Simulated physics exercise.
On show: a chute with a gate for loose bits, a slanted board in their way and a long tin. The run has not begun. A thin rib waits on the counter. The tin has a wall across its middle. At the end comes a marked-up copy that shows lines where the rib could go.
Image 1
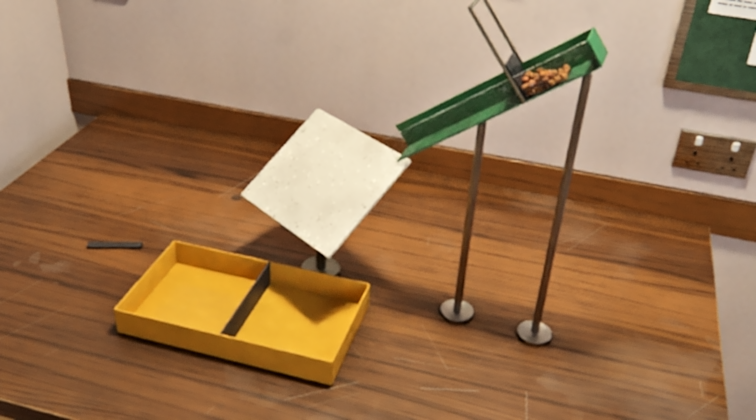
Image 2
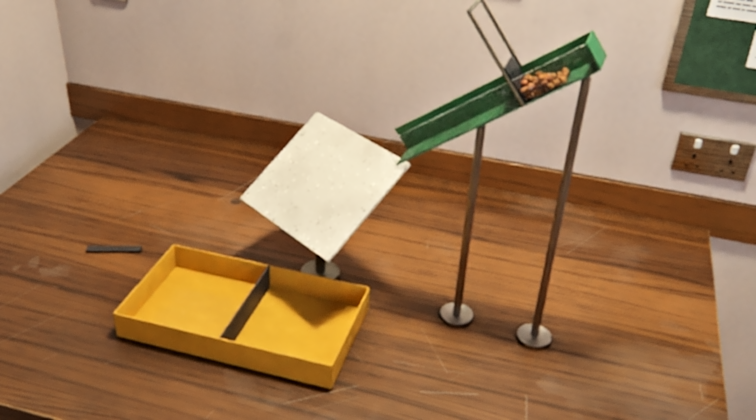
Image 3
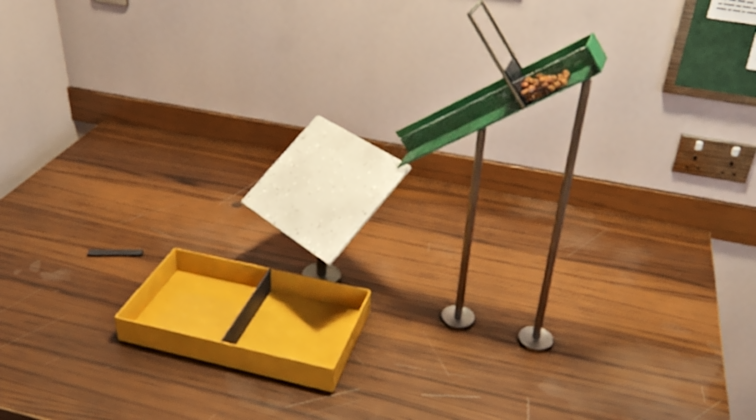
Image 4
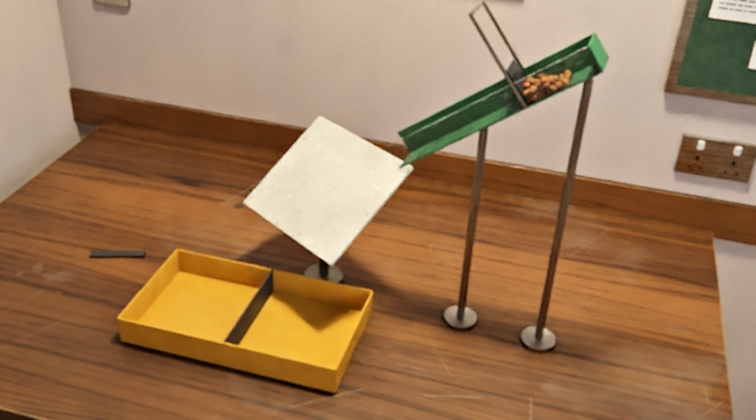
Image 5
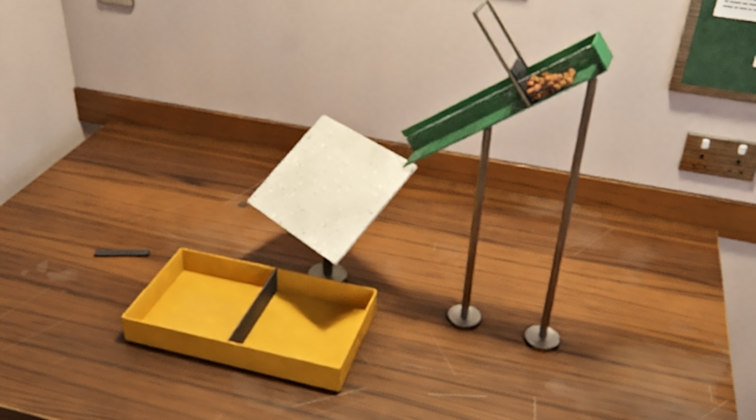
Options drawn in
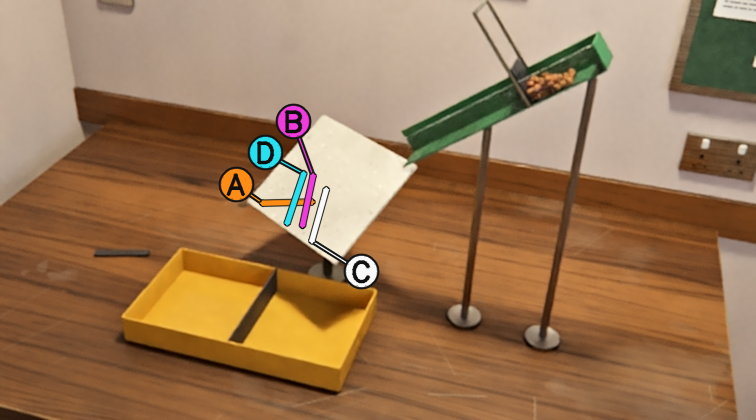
The video shows small brown pieces resting behind a gate in a sloping green chute, beside a tilted white board and a divided yellow tray on a wooden counter; nothing moves apart from slight shifts of the view.
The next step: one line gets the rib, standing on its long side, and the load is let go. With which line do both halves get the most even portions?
The best line is D.
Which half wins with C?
More lands on the right.
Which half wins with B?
The right half.
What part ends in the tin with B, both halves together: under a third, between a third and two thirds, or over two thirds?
Line B gives over two thirds.
On the marked copy, line A from (312, 201) to (262, 203); line B from (313, 175) to (302, 225); line C from (326, 189) to (311, 240); line D from (303, 173) to (287, 223).
If A is chosen, of what is caught, the bulk in the left half, close to a quarter in the right.
If B is chosen, of what is caught, a small share in the left half, the bulk in the right.
If C is chosen, of what is caught, a small share in the left half, all but a few in the right.
If D is chosen, of what is caught, close to a third in the left half, close to two thirds in the right.
